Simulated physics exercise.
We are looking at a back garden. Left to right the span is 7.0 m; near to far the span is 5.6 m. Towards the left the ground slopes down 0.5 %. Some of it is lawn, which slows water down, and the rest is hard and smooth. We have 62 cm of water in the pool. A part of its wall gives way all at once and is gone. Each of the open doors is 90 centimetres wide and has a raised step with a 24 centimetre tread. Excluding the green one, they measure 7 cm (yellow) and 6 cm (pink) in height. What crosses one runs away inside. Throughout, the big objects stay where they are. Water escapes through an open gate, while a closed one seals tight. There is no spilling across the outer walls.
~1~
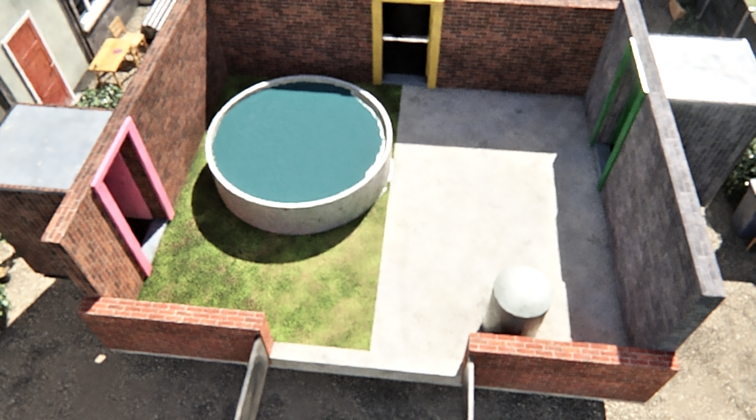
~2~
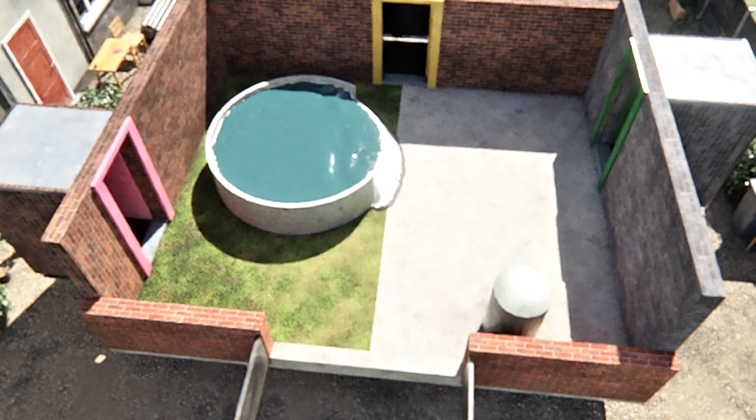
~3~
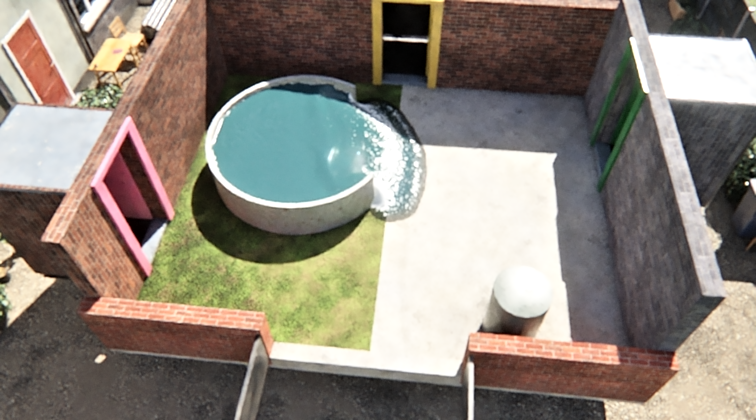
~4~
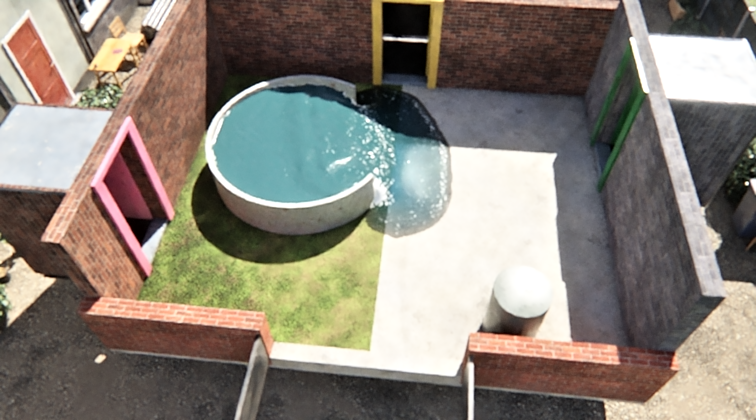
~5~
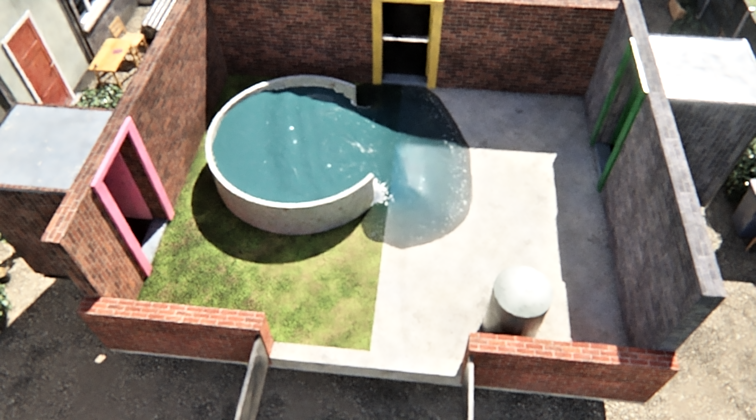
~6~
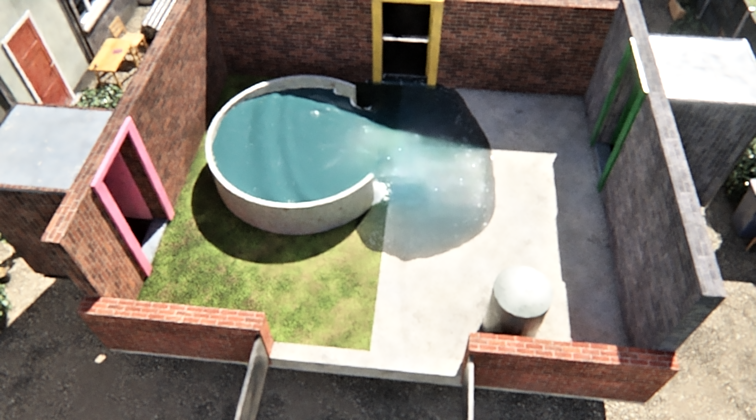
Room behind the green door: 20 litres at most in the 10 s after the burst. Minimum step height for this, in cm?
Roughly 26 cm.
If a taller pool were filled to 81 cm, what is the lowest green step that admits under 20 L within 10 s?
36 cm.
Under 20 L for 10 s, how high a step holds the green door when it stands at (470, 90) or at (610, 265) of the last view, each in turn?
Around 18 and 17 cm respectively.
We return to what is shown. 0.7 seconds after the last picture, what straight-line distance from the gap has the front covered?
3.6 m.
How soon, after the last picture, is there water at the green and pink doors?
It gets to green at 0.9 s, and to pink at 8.5 s.
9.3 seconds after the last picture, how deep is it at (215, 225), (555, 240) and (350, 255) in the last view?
About 5, 10 and 8 cm respectively.
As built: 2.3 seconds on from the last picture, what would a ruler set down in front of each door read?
Depths, in cm - green: 33, yellow: 13, pink: 0.
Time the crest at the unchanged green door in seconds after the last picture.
Peak time: About 2.0 s.
Then, 0.7 s after the last picture water covers 45 % of the floor, deepest (28 cm) near (391, 151); it has not reached the green door.
Then, 2.3 s after the last picture water covers 60 % of the floor, deepest (39 cm) near (578, 102); 33 cm at the green door, 95 litres in over its 13 cm step.
Then, 9.3 s after the last picture water covers 100 % of the floor, deepest (14 cm) near (502, 91); 9 cm at the green door, 207 litres in over its 13 cm step.
At the green door as built, the water peaked near 33 cm, 2.1 s after the last picture.
Run again over the same 10 s with other heights there, 41 litres in over 23.5 cm, 2 litres over 32 cm. The limit of 20 litres is kept from about 26 cm up.
